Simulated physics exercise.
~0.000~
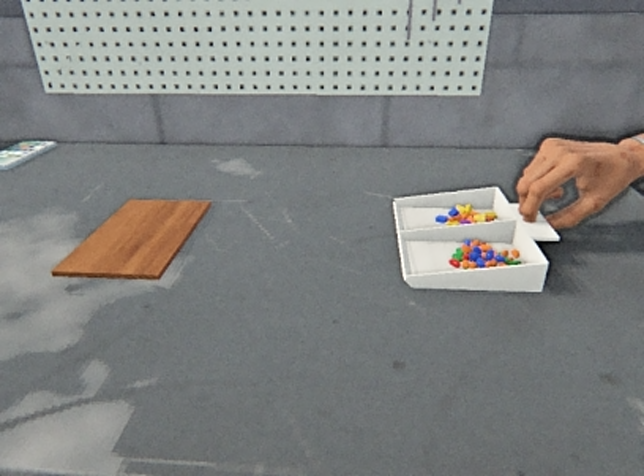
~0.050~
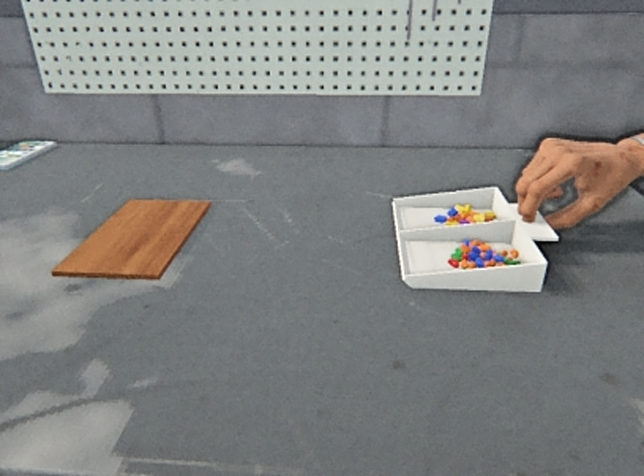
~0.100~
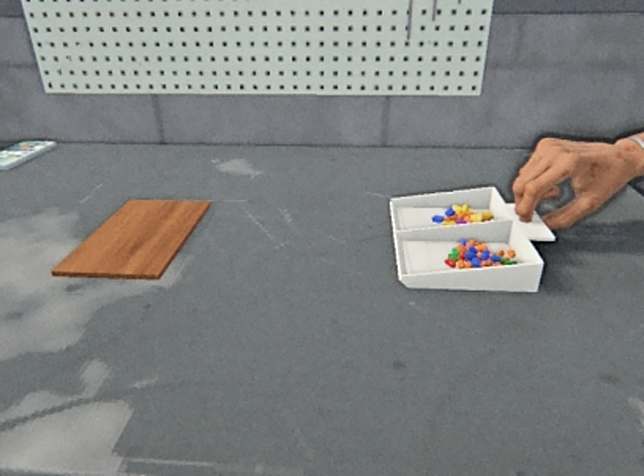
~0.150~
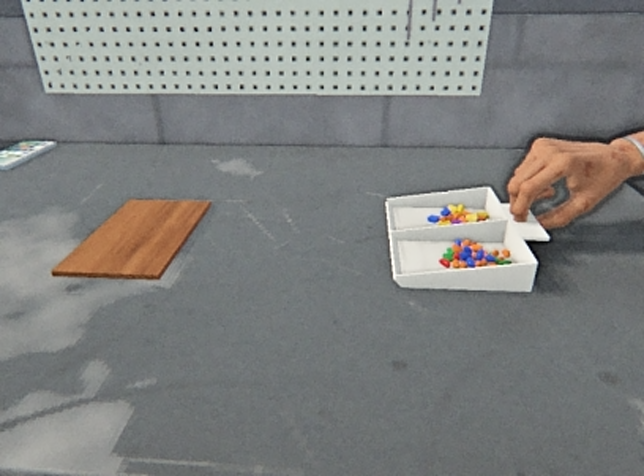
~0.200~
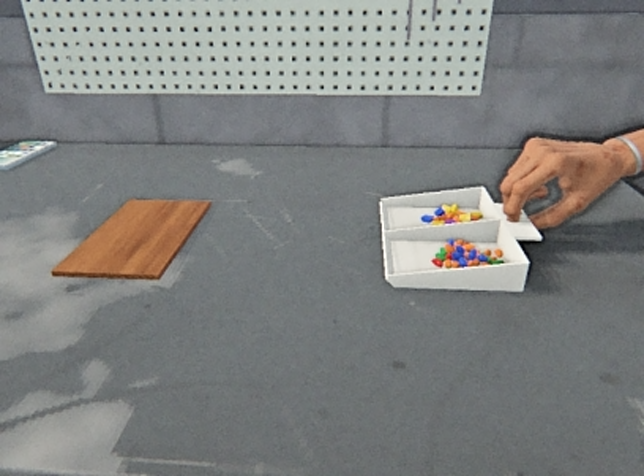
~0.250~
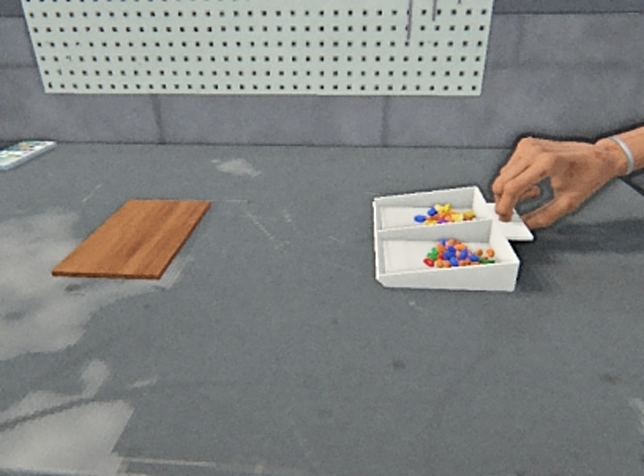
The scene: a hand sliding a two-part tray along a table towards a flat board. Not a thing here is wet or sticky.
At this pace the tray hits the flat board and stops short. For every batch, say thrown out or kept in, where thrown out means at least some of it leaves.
Near batch - kept in, far batch - kept in.
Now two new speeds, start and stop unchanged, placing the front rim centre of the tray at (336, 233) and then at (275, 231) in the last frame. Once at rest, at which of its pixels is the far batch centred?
About (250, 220), then about (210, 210).
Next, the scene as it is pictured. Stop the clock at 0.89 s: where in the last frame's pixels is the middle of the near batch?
Its centre is near (353, 256).
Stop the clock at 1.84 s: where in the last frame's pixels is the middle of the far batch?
I'd mark it somewhere close to (266, 217).
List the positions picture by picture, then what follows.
Front rim at (399, 235), at rest; flat board at (124, 251); near batch at (486, 257), some jelly beans; far batch at (468, 224), a few mosaic tiles, in the first frame.
Front rim at (398, 235), hardly any of the way covered; far batch at (467, 224), in the second frame.
Front rim at (395, 235), hardly any of the way covered; near batch at (481, 257), in the third frame.
Front rim at (390, 234), hardly any of the way covered; far batch at (459, 224), in the fourth frame.
Front rim at (383, 234), a small part of the way covered; near batch at (469, 256), in the fifth frame.
Front rim at (376, 234), a small part of the way covered; flat board at (124, 251); near batch at (460, 256); far batch at (446, 224), in the sixth frame.
Around 0.89 s, tray still sliding, front rim near (286, 232); near batch all inside; far batch all inside.
Around 1.63 s, tray stopped at the flat board; near batch all inside; far batch all inside.
Finally (2.0 s), tray stopped at the flat board; near batch all inside; far batch all inside.
